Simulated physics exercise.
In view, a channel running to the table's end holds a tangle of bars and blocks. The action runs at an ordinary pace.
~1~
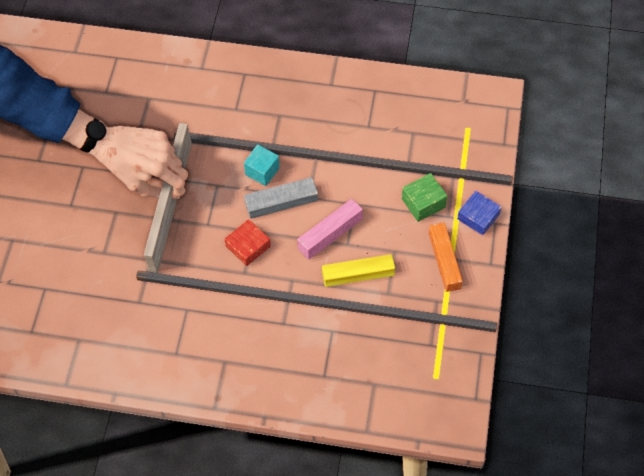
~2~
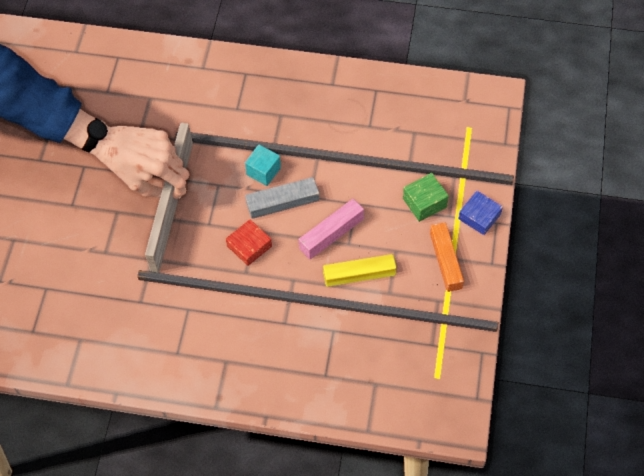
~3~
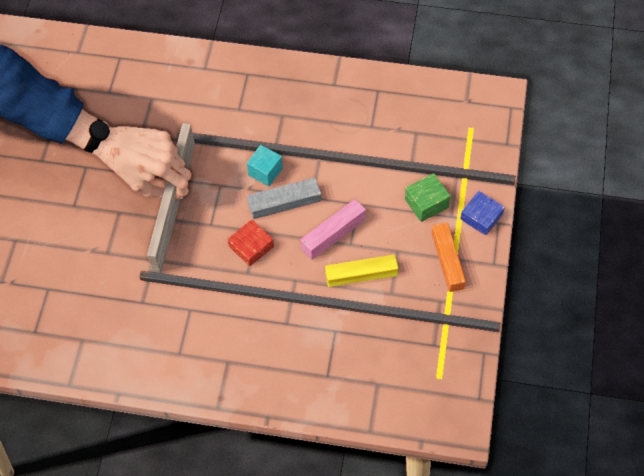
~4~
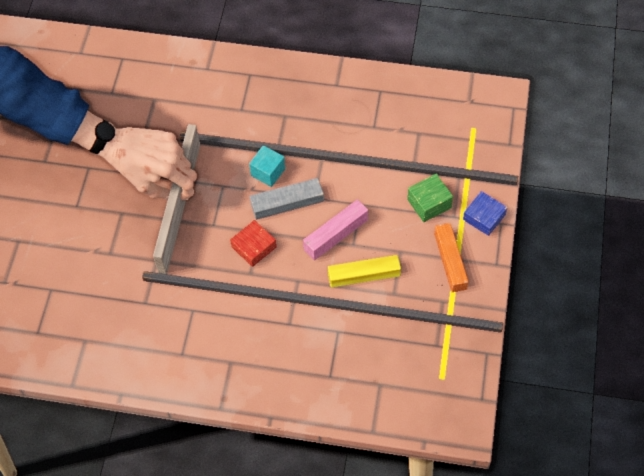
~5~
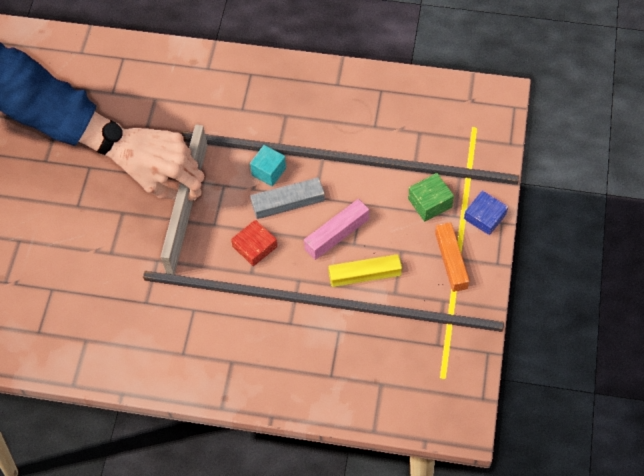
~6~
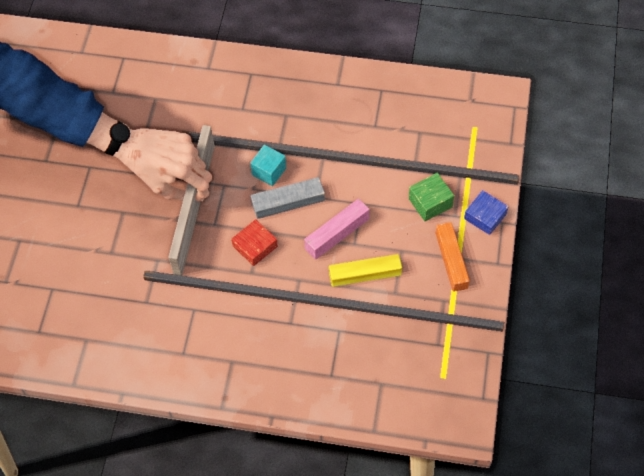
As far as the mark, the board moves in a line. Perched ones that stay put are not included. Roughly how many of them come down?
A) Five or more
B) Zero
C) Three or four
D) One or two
Three or four (C).
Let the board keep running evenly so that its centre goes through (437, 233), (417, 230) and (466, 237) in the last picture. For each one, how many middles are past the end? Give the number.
Place by place: 1, 1 and 3.
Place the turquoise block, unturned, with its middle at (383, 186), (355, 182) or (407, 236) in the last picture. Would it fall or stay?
At each spot in turn it holds steady, holds steady and topples down.
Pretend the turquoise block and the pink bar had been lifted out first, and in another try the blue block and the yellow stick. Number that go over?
Tally per try: 1 / 2.
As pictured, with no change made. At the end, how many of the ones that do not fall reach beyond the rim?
It totals 2.
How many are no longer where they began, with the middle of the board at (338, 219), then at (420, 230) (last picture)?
Counting first: 5, next 8.
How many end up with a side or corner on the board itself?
The count comes out at 4.
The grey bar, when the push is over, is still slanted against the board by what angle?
I'd put it at about 35°.
Soon after, none off yet; blue block at rest near (486, 212); orange bar at rest near (452, 256); green block at rest near (431, 197).
Then, none off yet; blue block moved about its own width near (520, 226); orange bar moved a little near (488, 265); green block moved well along near (487, 213).
At rest, the number that fall off is three or four; fallen, green block, orange bar and blue block.
